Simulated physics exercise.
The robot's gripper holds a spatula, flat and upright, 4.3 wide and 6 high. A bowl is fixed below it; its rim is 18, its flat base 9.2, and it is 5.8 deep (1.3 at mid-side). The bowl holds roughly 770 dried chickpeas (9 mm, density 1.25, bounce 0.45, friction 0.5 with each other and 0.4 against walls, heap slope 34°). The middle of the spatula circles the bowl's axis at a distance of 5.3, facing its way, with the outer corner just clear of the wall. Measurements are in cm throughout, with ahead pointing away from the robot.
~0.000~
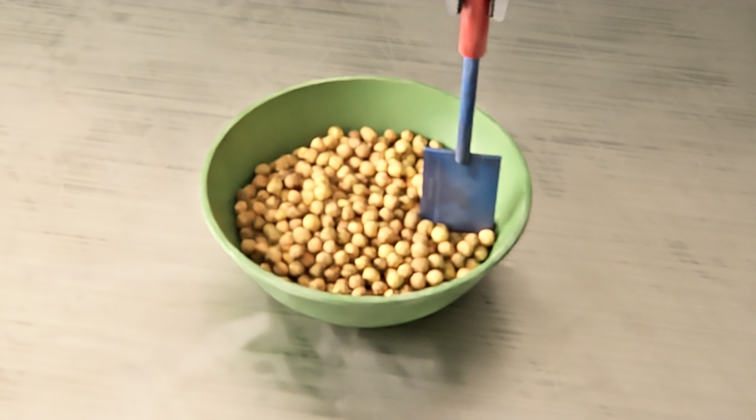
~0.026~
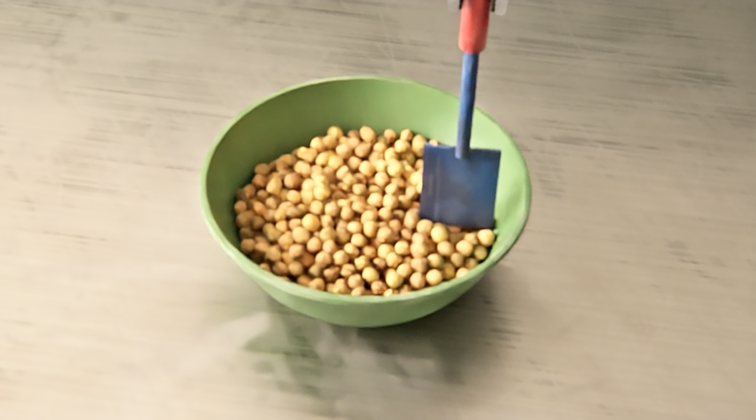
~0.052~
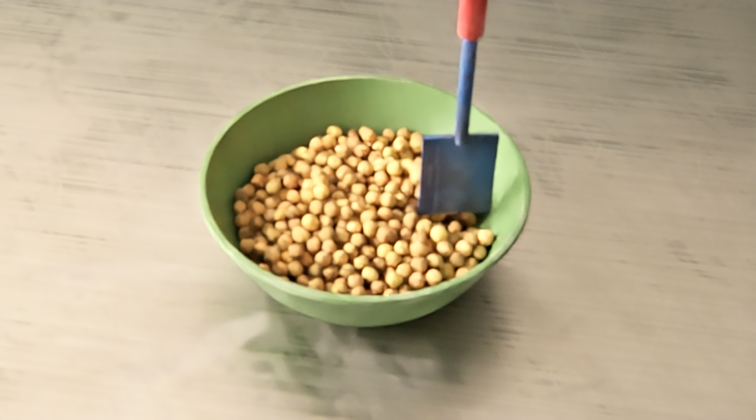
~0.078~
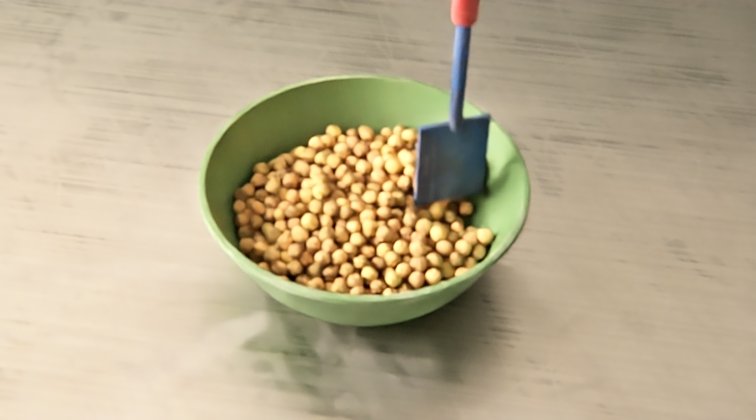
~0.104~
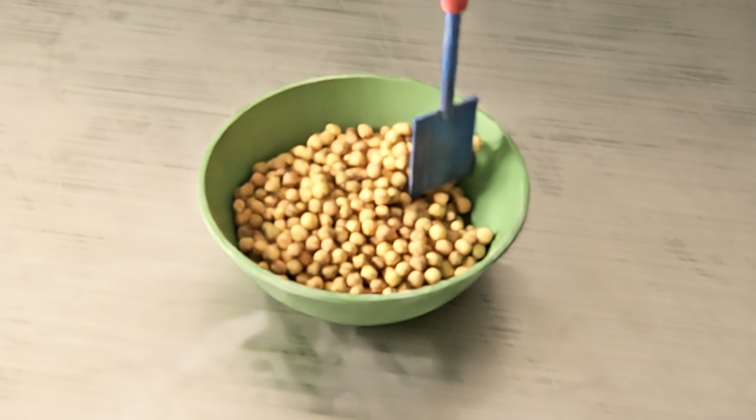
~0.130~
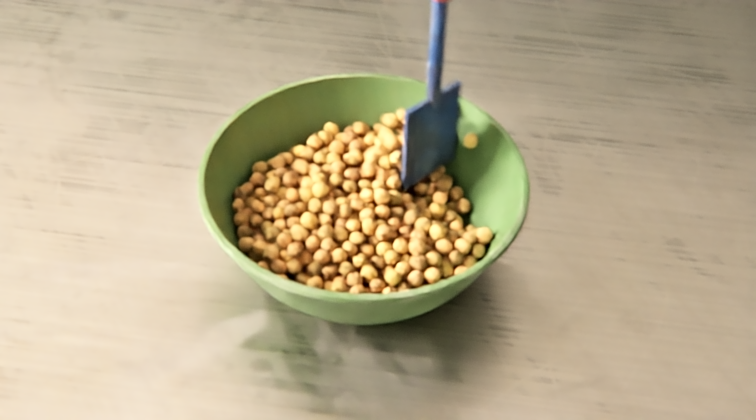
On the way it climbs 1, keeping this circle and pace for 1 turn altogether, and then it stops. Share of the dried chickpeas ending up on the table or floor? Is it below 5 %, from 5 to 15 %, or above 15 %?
From 5 to 15 %.
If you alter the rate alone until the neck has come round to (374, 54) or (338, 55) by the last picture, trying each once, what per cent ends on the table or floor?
Some 20 and 20 %.
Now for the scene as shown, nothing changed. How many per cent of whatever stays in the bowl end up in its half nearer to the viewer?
About 45 %.
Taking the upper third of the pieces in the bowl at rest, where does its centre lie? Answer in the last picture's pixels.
It is centred near (397, 207).
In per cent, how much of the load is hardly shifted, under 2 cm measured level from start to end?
I'd say something near 70 percent.
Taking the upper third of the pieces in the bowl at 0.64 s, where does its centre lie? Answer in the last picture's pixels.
(401, 249).
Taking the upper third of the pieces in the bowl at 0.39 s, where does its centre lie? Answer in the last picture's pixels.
The upper third is centred close to (308, 216).
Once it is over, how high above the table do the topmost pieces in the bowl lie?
I'd guess close to 5.5 centimetres.
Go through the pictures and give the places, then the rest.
Spatula neck at (465, 132), 0° round; upper third of the load around (360, 210), from x 240 to 490, top at y 135; 769 in the bowl, in the first frame.
Spatula neck at (465, 127), 4° round; upper third of the load around (359, 210), from x 240 to 485, top at y 135, in the second frame.
Spatula neck at (463, 114), 15° round; upper third of the load around (360, 206), from x 240 to 485, top at y 135, in the third frame.
Spatula neck at (457, 100), 27° round; upper third of the load around (360, 201), from x 240 to 485, top at y 130, in the fourth frame.
Spatula neck at (448, 87), 39° round; upper third of the load around (360, 196), from x 240 to 485, top at y 120, in the fifth frame.
Spatula neck at (435, 76), 51° round; upper third of the load around (358, 196), from x 240 to 485, top at y 110; 769 in the bowl, in the sixth frame.
After 0.39 s, 171° round, highest piece 8 above the table; 760 in the bowl, 5 on the table or floor, 4 in flight or on the tool.
After 0.64 s, 291° round, highest piece 8 above the table; 732 in the bowl, 27 on the table or floor, 10 in flight or on the tool.
After 0.97 s, 0° round, highest piece 5 above the table; 715 in the bowl, 54 on the table or floor.
After 1.67 s, 0° round, highest piece 5 above the table; 715 in the bowl, 54 on the table or floor.
At rest, 715 in the bowl, 54 on the table or floor. That is 7 % on the table or floor.
